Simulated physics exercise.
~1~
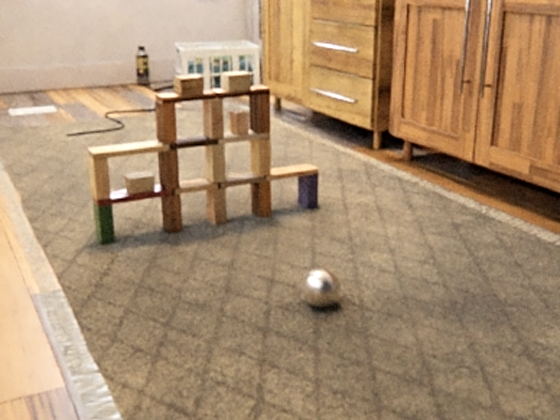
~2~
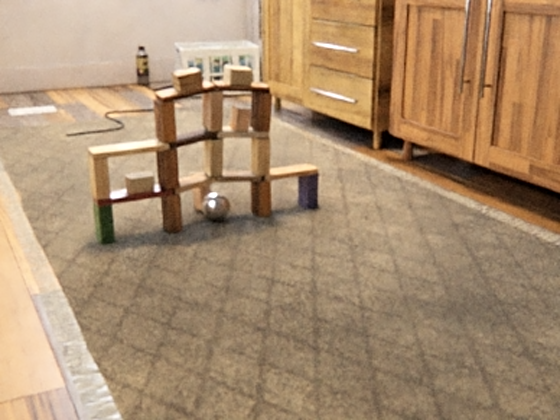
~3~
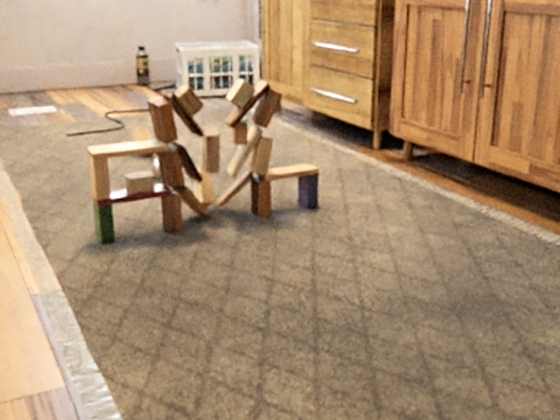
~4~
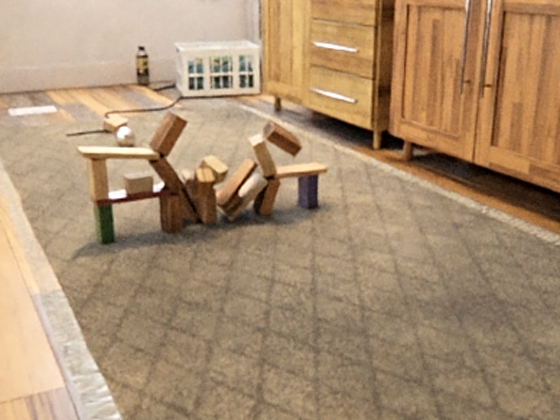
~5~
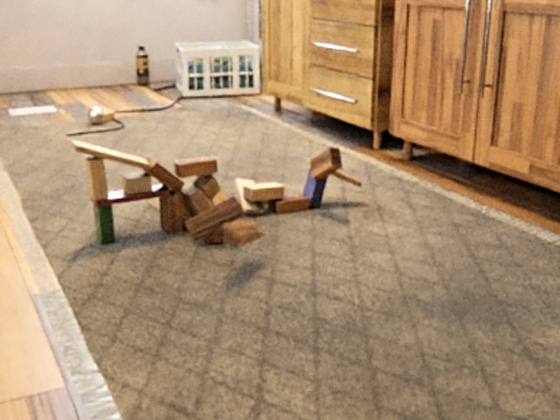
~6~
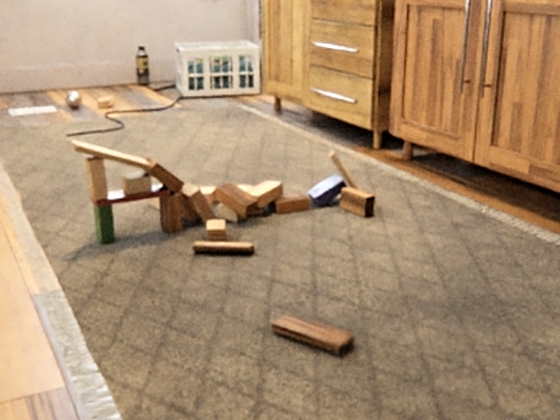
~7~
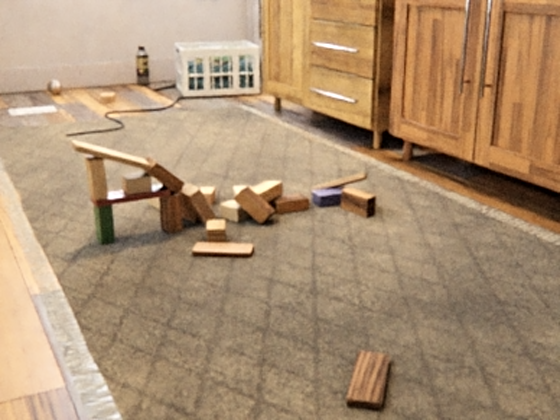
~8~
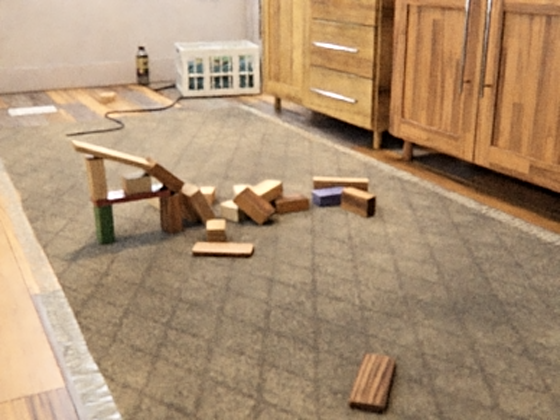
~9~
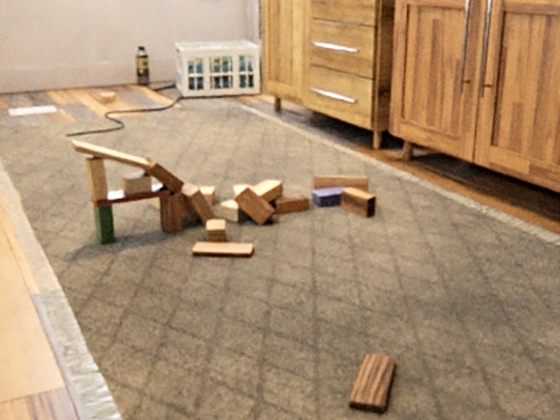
A block tower collapses as a steel ball rolls through, leaving the left side standing.
